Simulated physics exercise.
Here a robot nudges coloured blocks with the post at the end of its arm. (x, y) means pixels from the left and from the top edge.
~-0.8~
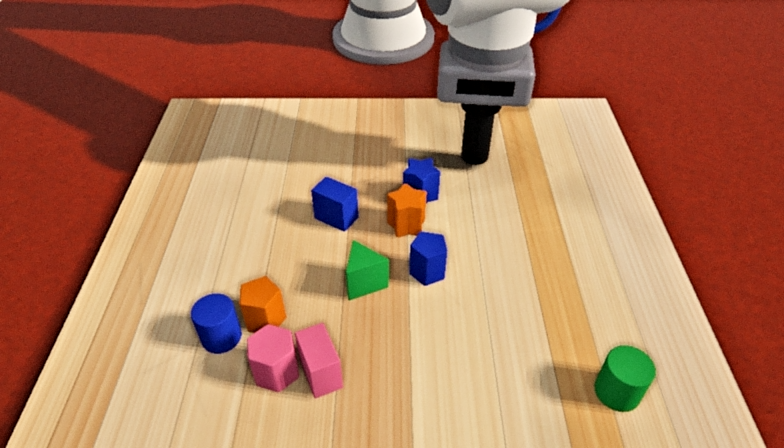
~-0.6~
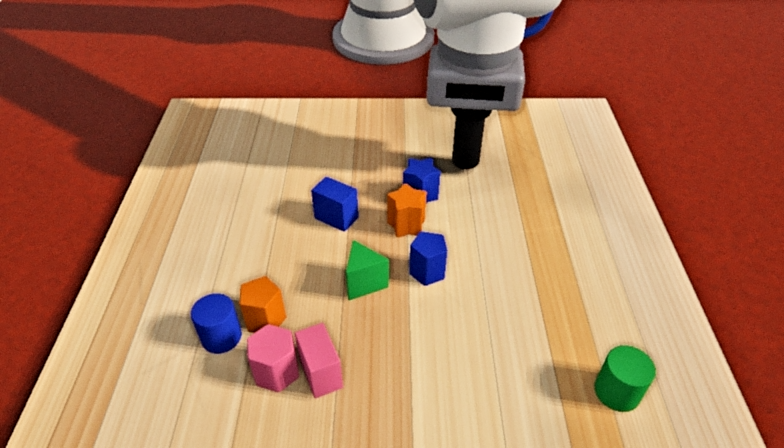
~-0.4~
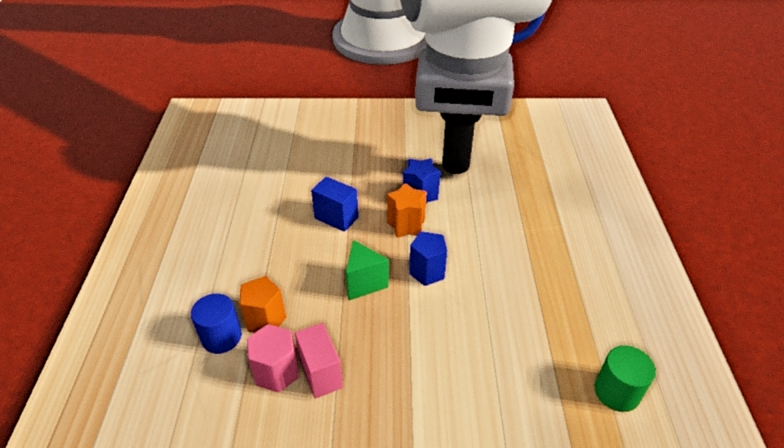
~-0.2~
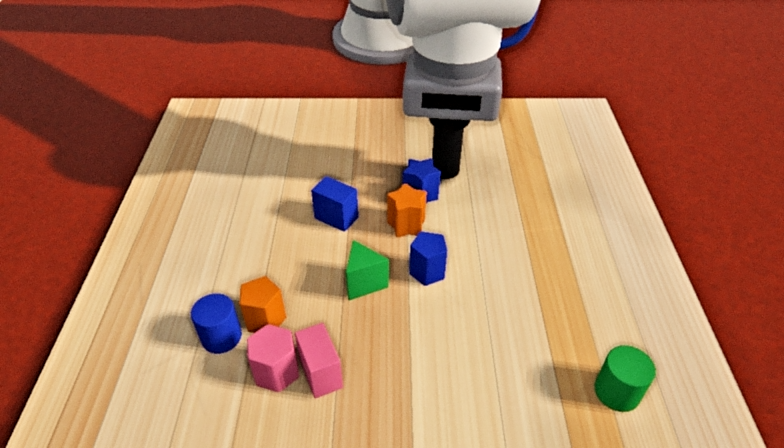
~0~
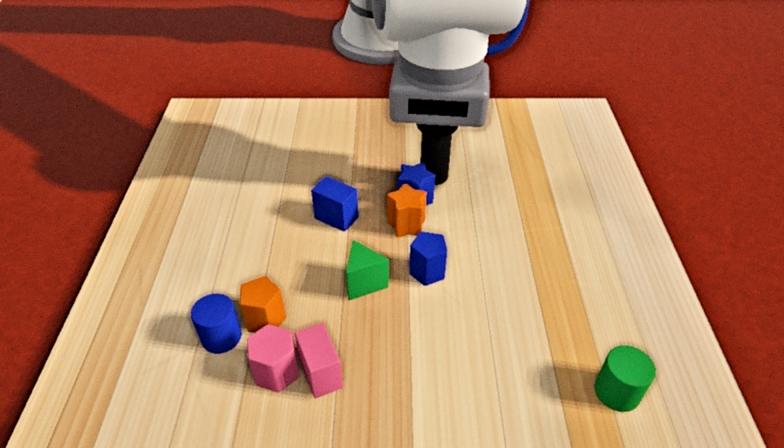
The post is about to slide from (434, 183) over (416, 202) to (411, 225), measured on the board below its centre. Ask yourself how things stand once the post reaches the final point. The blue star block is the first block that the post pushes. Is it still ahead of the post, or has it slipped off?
No longer ahead of the post.
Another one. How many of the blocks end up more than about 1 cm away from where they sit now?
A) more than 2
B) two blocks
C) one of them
B - two blocks.
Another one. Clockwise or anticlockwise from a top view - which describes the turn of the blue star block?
In a top view, it turns clockwise.
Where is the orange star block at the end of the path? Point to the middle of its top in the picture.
Most likely (395, 217).
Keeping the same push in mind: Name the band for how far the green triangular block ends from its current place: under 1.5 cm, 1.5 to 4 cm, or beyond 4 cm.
Result: Under 1.5 cm.
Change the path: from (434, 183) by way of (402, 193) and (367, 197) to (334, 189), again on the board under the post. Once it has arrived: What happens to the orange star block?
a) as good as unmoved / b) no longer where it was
b
What follows on the original path. Halfway along, post at (416, 195); orange star block at (401, 208), turned 35° anticlockwise; blue star block at (393, 185).
At the end, post at (412, 218); green triangular block not moved; orange star block at (395, 217), turned 75° anticlockwise; blue star block at (381, 193), turned 30° clockwise; blue five-sided block not moved.
